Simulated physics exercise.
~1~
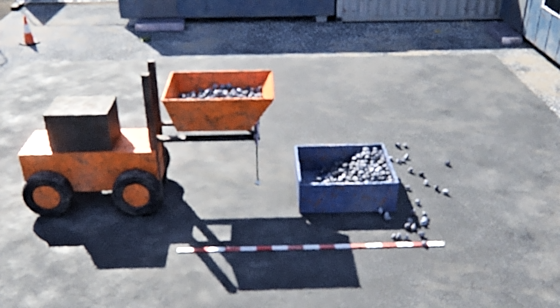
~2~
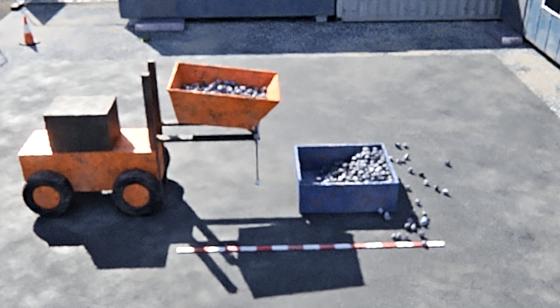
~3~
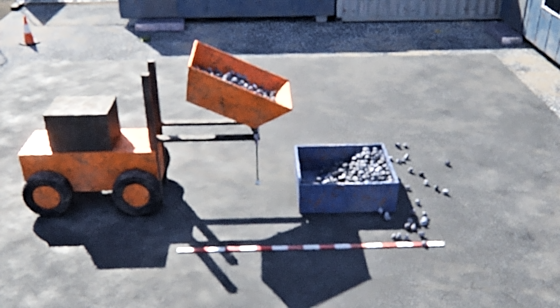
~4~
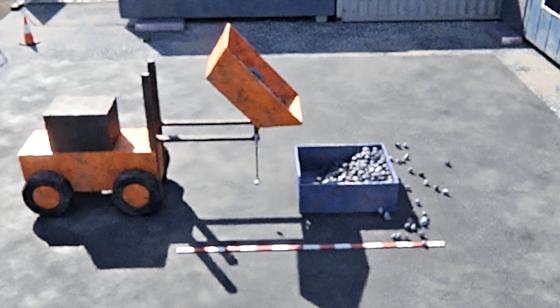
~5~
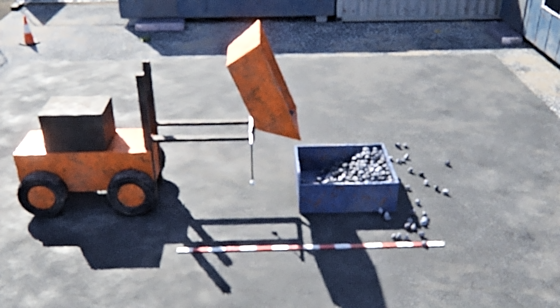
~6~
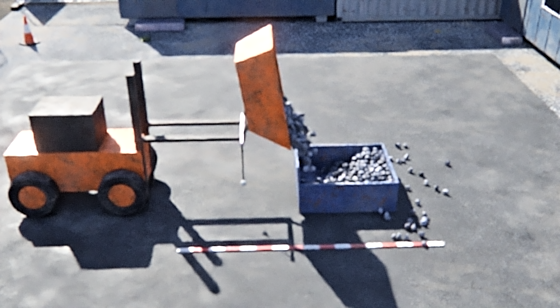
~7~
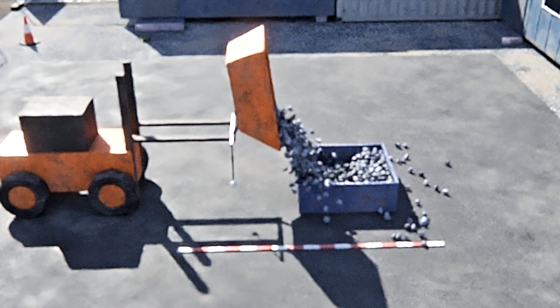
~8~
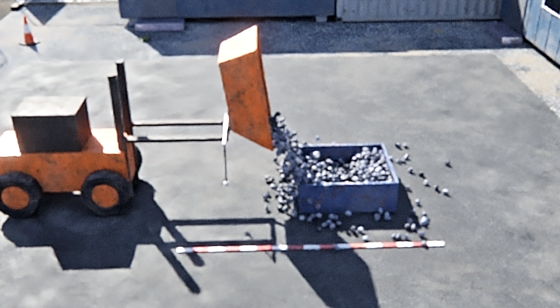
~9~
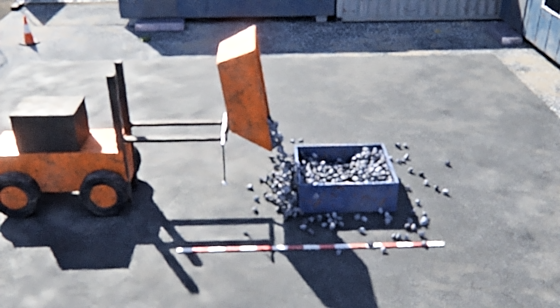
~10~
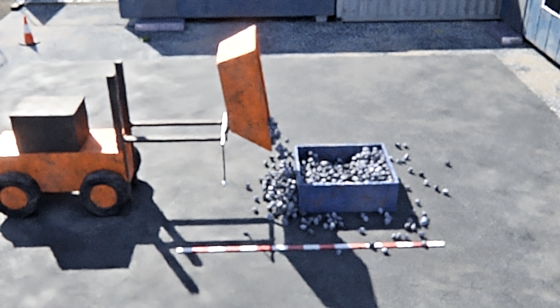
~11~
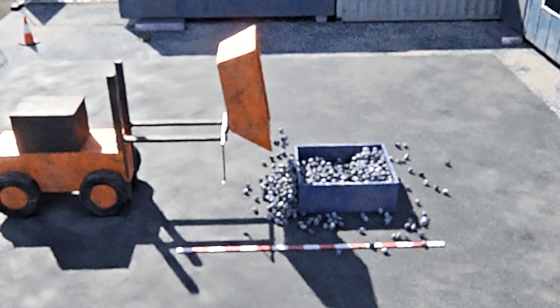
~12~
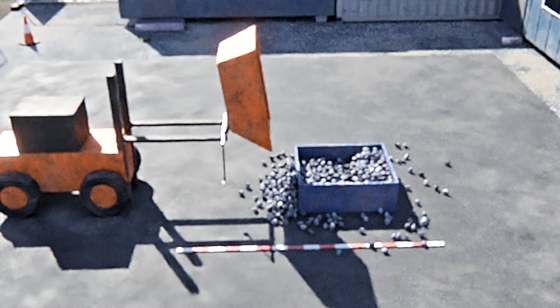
An orange forklift tipped its raised skip of grey stones steeply to the right, then backed away to the left as they poured out, some landing in the blue bin and many piling up on the ground just short of it, leaving the skip tilted.
